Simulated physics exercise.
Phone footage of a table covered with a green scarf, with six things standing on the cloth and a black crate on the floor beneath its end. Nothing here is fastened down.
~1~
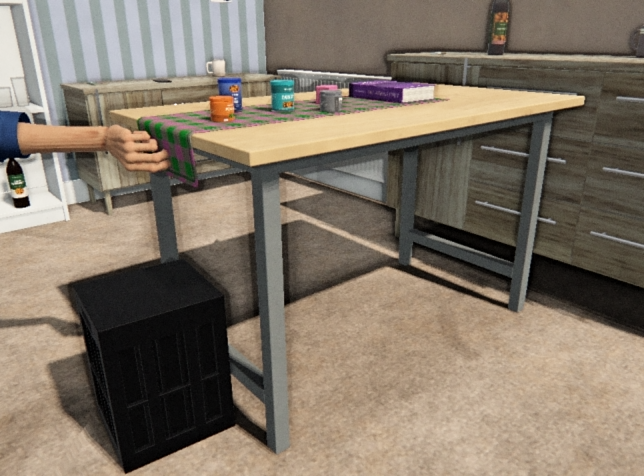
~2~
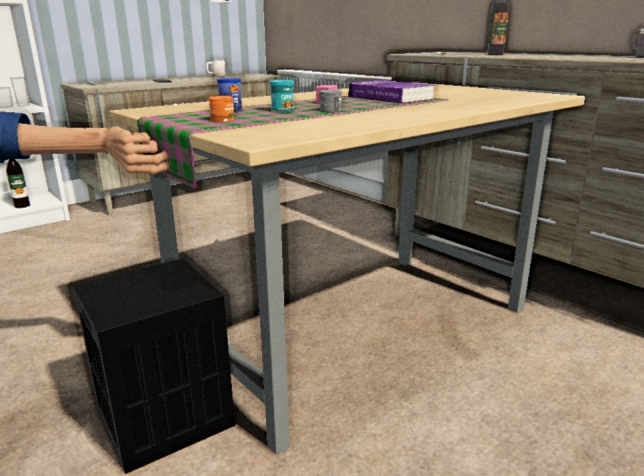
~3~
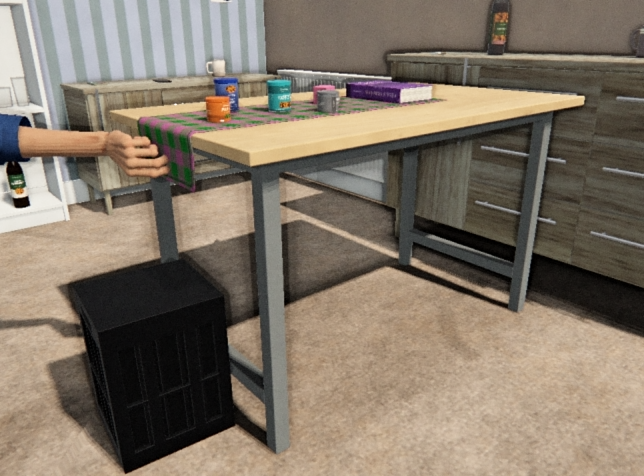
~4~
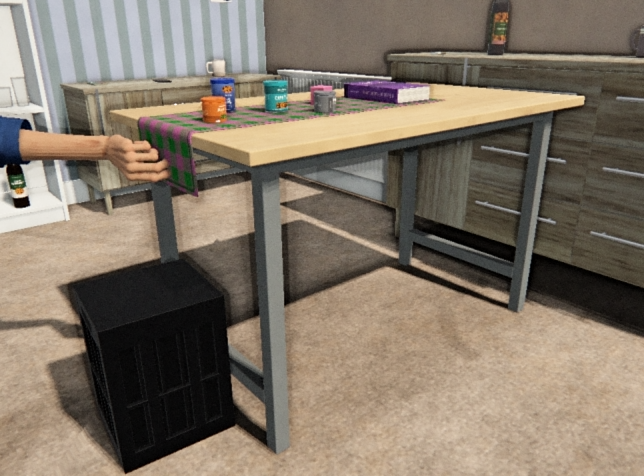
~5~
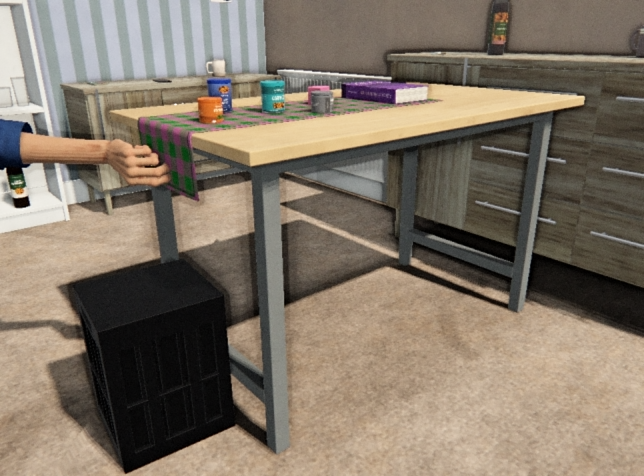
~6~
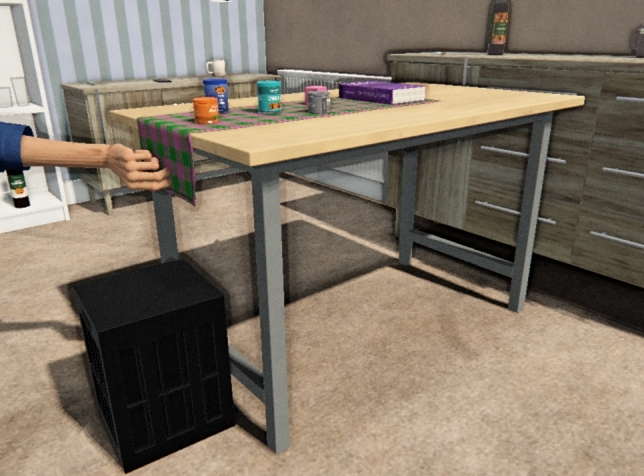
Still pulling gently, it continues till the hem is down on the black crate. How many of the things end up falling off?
The final total over the edge will be two.
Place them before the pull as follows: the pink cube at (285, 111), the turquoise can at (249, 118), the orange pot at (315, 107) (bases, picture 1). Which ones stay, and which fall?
Result - pink cube retained; turquoise can lost; orange pot retained.
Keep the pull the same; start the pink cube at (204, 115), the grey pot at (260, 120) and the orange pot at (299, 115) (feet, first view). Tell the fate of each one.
The pink cube would end up off, the grey pot would end up off, the orange pot would stay in place.
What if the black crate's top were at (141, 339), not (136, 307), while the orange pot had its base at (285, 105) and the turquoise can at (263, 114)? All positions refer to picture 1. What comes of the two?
Orange pot stays, turquoise can is gone.
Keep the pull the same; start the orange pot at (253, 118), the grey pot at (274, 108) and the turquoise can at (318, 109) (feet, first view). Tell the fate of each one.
Well, the orange pot is dislodged, the grey pot is safe, and the turquoise can is safe.
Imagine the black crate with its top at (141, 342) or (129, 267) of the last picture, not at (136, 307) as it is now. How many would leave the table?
Count: 3, then 1.
Early on, hem near (173, 241); orange pot gone.
Midway, hem on the crate; orange pot and blue can gone.
Finally, hem on the crate; orange pot and blue can gone. The count of fallen things is two.
